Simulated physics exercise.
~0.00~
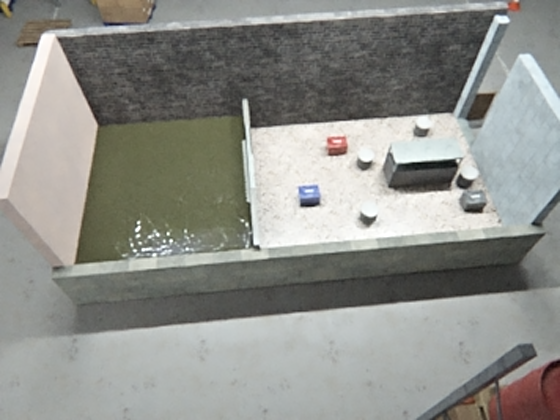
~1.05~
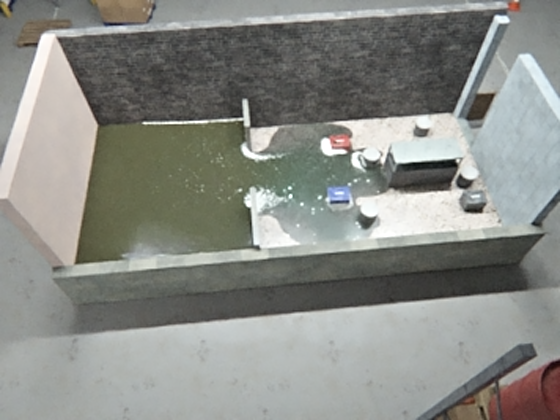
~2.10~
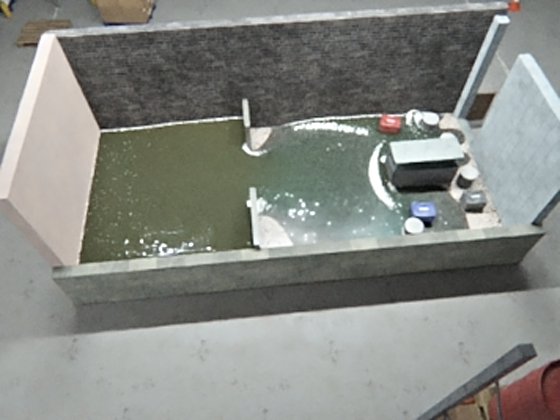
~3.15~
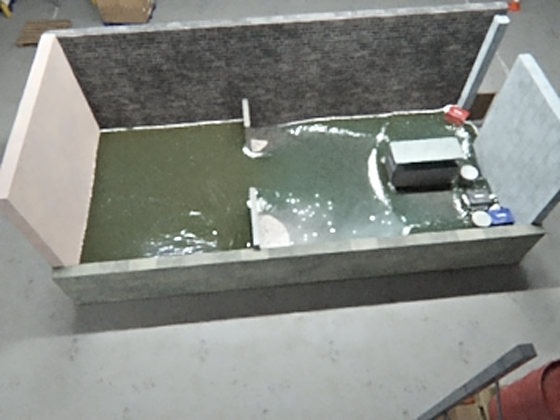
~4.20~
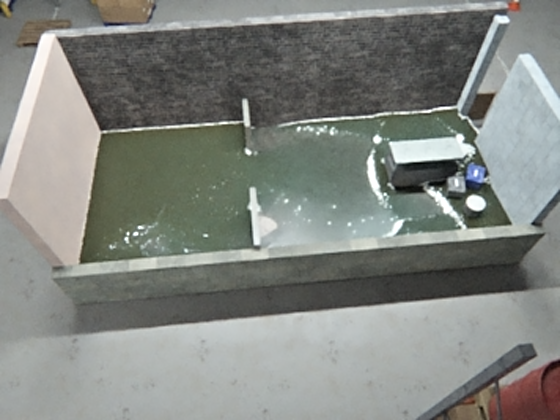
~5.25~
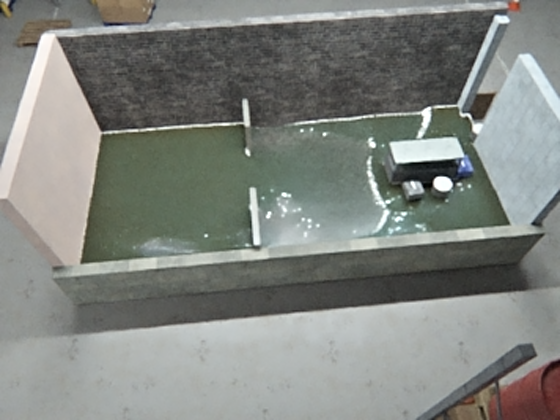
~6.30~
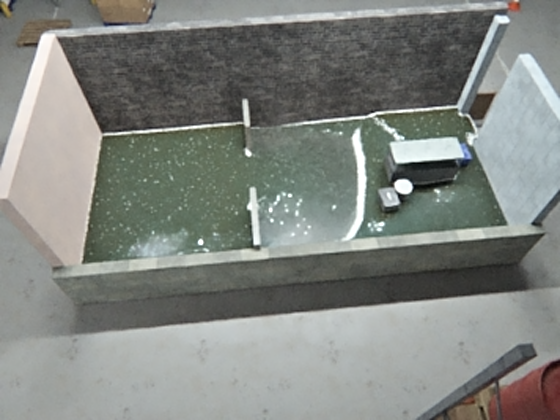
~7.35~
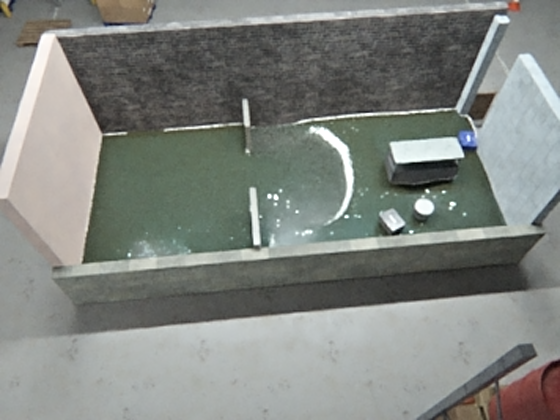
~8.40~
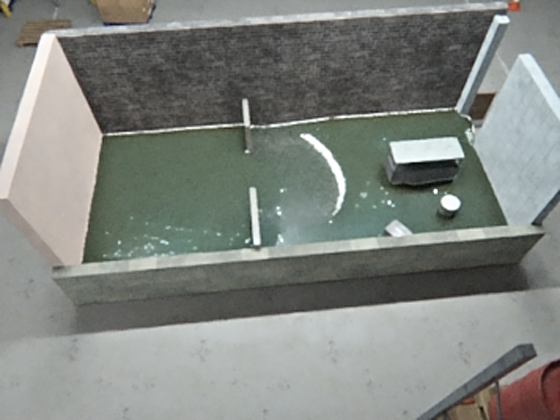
A walled tank of murky green water burst through its middle divider and flooded the dry right side, sweeping the pails and the red and blue boxes rightward until several, including the red one, disappeared, while a few others drifted around the large block.
